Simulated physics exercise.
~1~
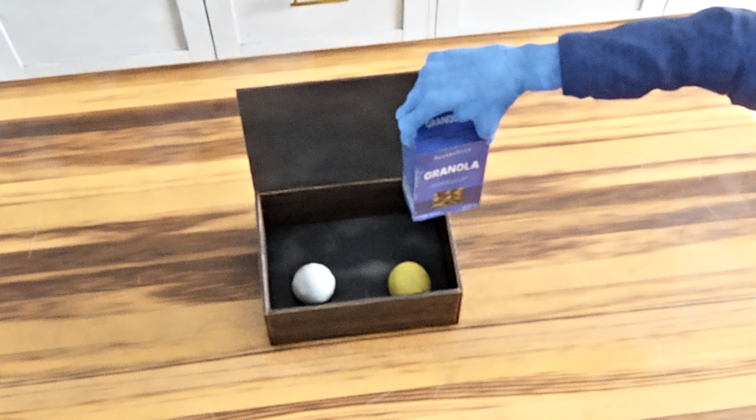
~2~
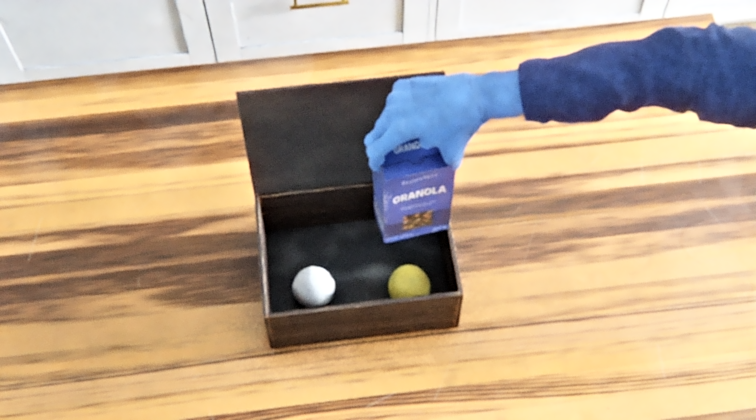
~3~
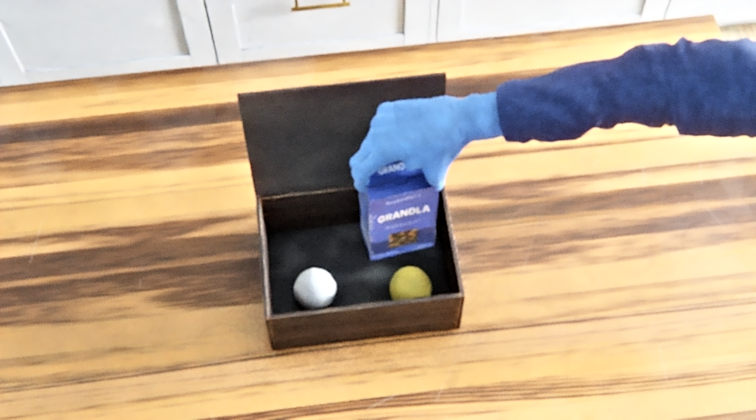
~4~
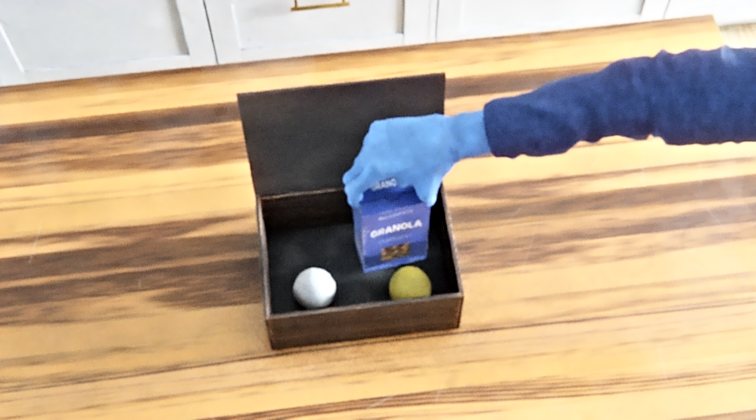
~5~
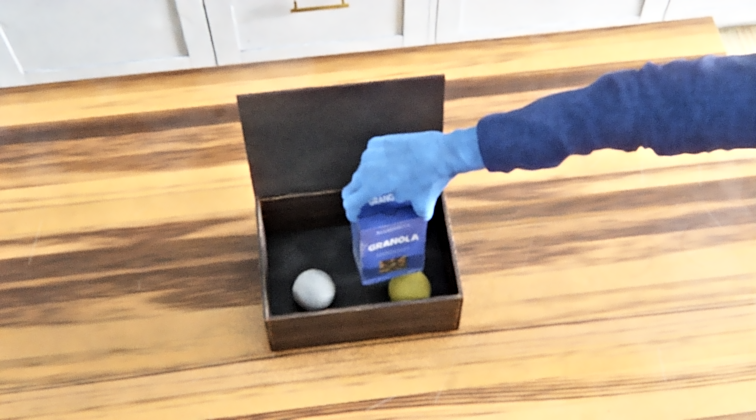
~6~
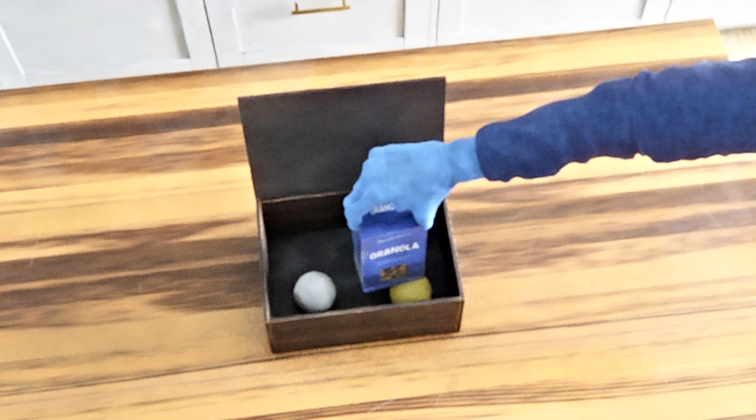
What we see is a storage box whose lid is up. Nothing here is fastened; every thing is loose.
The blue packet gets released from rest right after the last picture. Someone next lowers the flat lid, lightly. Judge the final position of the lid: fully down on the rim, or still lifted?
Lid down.
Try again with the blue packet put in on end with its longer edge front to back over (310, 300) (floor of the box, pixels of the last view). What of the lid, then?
Note: It fails to lower.
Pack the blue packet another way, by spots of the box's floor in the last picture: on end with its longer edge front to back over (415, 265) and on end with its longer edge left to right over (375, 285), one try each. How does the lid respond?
On the first try the lid remains open; on the second it comes fully down.
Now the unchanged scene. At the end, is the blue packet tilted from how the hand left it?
By the end it has leaned over.
Then, 0.40 s on from there, blue packet on its side near (361, 260); yellow lemon shifted a little.
Then, 1.50 s on from there, lid 65° above the rim; blue packet on its side near (359, 260); white lemon shifted a little; yellow lemon shifted a little.
Then, 1.90 s on from there, lid 27° above the rim; blue packet on its side near (359, 260); white lemon shifted a little; yellow lemon shifted a little.
In the end, lid shut; toppled in the box, blue packet; the other 2 unmoved. At the end, from the last picture's camera, blue packet near (359, 260).
